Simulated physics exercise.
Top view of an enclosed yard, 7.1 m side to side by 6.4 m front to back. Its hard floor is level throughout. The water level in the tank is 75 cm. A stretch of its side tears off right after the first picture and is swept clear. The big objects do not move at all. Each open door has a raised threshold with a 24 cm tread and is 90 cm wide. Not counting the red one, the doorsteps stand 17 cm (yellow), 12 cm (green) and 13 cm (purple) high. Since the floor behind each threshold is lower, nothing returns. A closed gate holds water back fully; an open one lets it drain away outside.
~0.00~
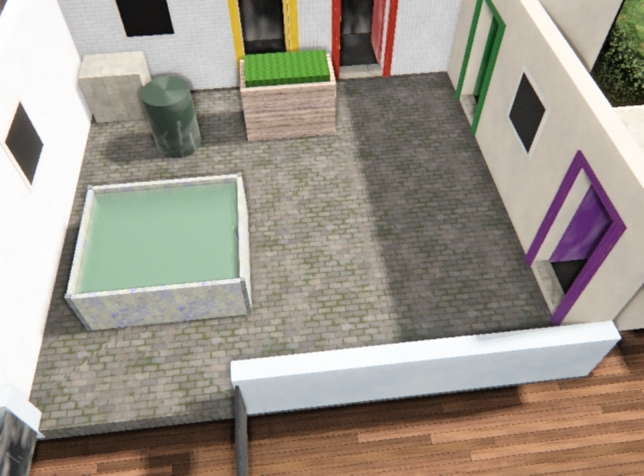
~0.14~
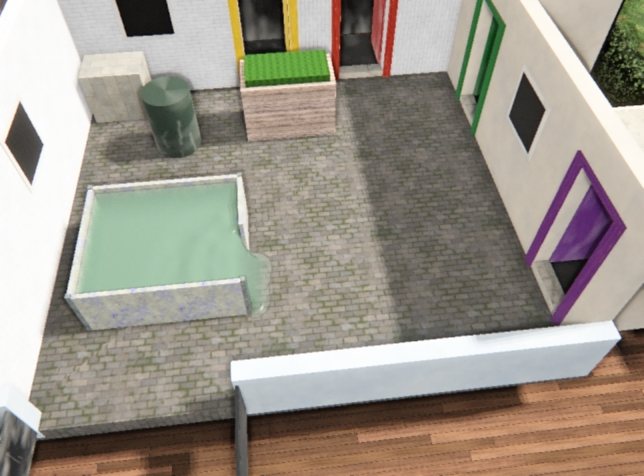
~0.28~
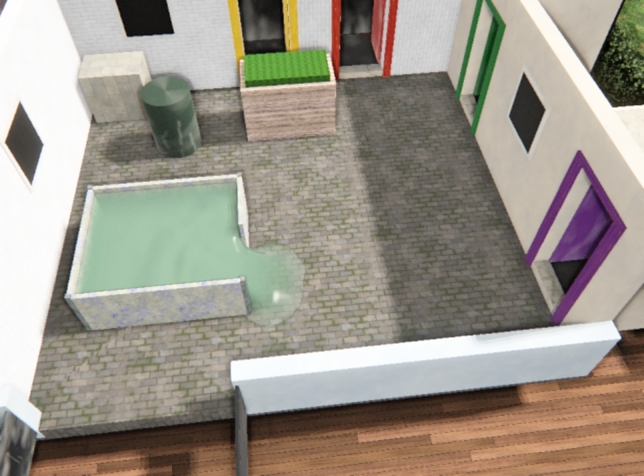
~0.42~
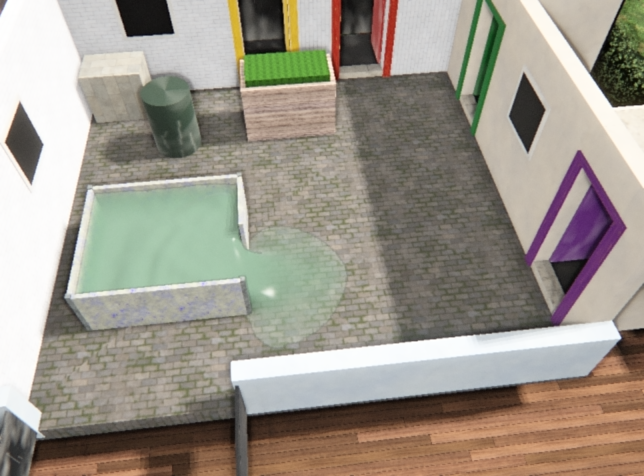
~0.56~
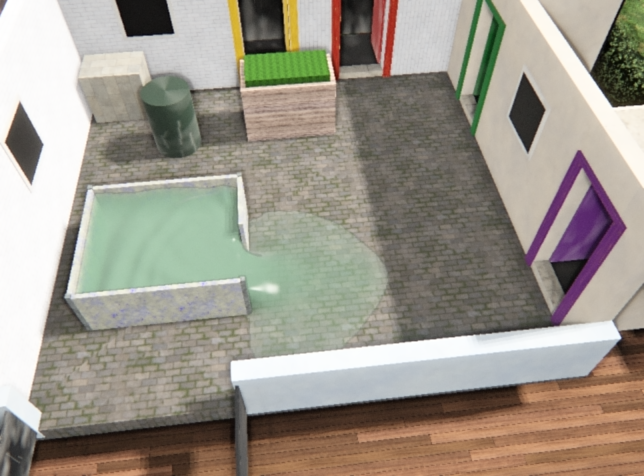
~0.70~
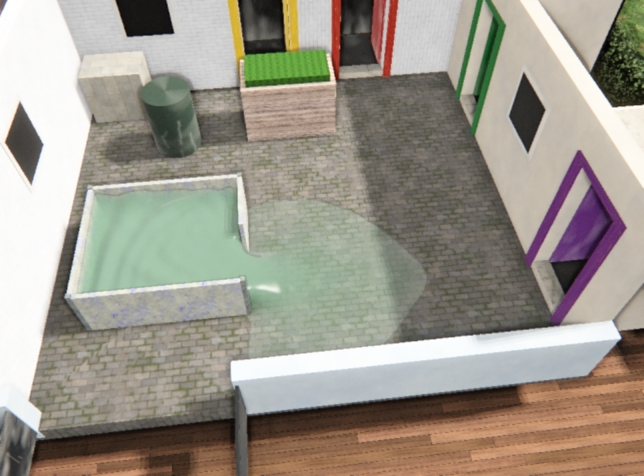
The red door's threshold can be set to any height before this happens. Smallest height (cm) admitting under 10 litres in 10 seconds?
Roughly 13 cm.
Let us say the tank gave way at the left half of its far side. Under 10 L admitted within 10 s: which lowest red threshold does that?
About 7.0 centimetres.
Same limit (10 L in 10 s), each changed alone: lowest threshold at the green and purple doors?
You'd want about 10.0 centimetres at green and about 30 centimetres at purple.
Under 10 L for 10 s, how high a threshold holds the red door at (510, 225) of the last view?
20 cm.
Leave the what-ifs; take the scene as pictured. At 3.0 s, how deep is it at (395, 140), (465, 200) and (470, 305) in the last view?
That's 2, 6 and 4 cm, in the order given.
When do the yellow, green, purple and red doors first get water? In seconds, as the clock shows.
So yellow sees it at 5.0 s, green at 2.6 s, purple at 1.2 s and red at 4.0 s.
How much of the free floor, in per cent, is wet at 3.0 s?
About 45 per cent.
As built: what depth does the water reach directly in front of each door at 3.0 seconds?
In cm: Yellow 0, green 9, purple 28, red 0.
After 1.4 s water covers 35 % of the floor, deepest (36 cm) near (264, 292); it has not reached the red door.
After 3.0 s water covers 45 % of the floor, deepest (34 cm) near (511, 322); it has not reached the red door.
After 10.0 s water covers 90 % of the floor, deepest (14 cm) near (445, 74); 12 cm at the red door, 9 litres in over its 13 cm threshold.
At the red door as built, the water arrived by 4.1 s and peaked near 16 cm at 6.0 s.
Run again over the same 10 s with other heights there, 20 litres in over 11.5 cm, 0 litres over 16 cm. The limit of 10 litres is kept from about 13 cm up.
